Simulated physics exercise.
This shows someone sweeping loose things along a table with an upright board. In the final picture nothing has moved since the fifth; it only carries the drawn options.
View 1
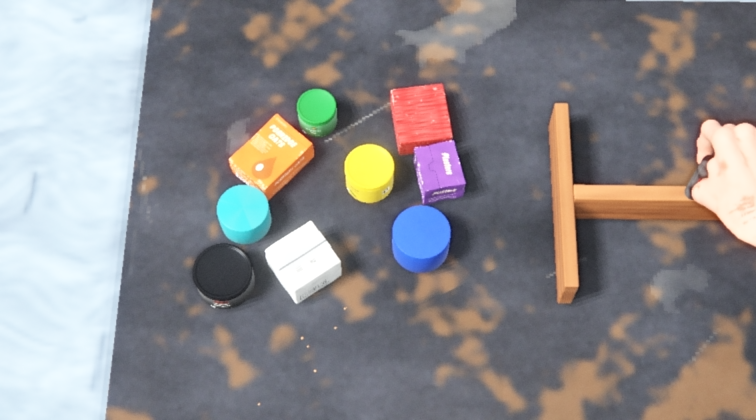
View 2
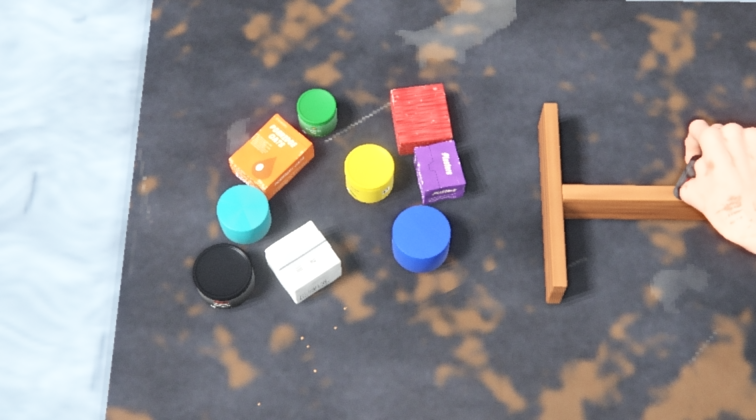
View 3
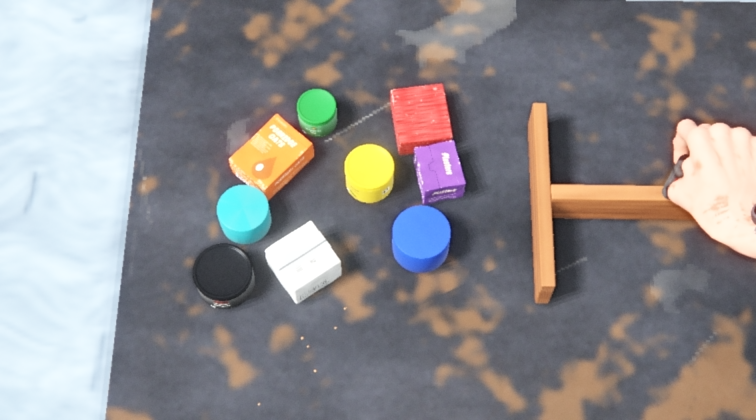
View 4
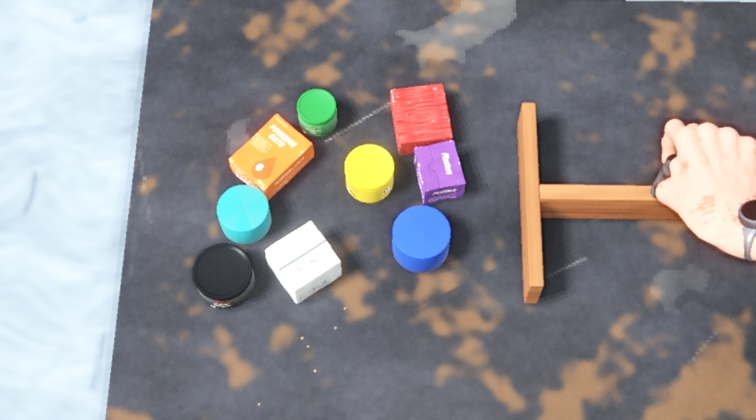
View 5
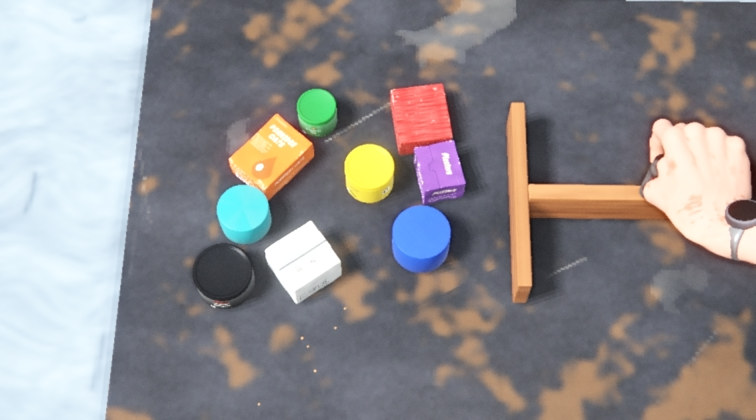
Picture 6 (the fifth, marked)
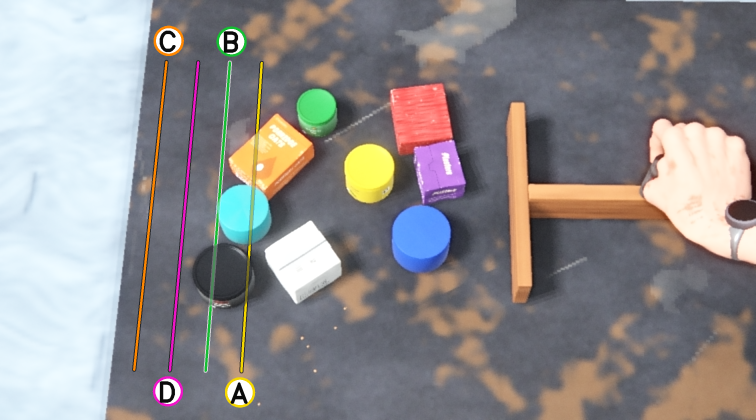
On a dark, blotchy tabletop, a hand slides a T-shaped wooden board slowly left toward a group of colourful tubs and boxes.
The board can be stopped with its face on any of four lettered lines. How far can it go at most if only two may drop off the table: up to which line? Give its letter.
Stop at B.
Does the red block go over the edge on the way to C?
By then, no.
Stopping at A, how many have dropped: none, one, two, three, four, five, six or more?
The count is none.
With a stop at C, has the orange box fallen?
By then, yes.
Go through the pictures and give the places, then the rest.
The first frame shows black tub (225, 277); blue tin (421, 239); yellow jar (370, 174).
The second frame shows board (556, 191); green tub (317, 114).
The third frame shows board (545, 191); orange box (272, 158).
The fourth frame shows board (533, 191); purple box (438, 172).
The fifth frame shows board (521, 191); black tub (225, 277); blue tin (421, 239); yellow jar (370, 174).
On the marked copy, A at (252, 208); B at (219, 208); C at (151, 207); D at (185, 207).
Taking B. A third of the way, board (410, 189); red block (377, 114); yellow jar (336, 174).
Two thirds of the way, board (301, 188); black tub (176, 304); orange box (209, 134).
When it is over, board (219, 187); turquoise tin over the edge; black tub (125, 312); one fallen.
As for the rest, A is within the limit but short; C drops six; D drops three.
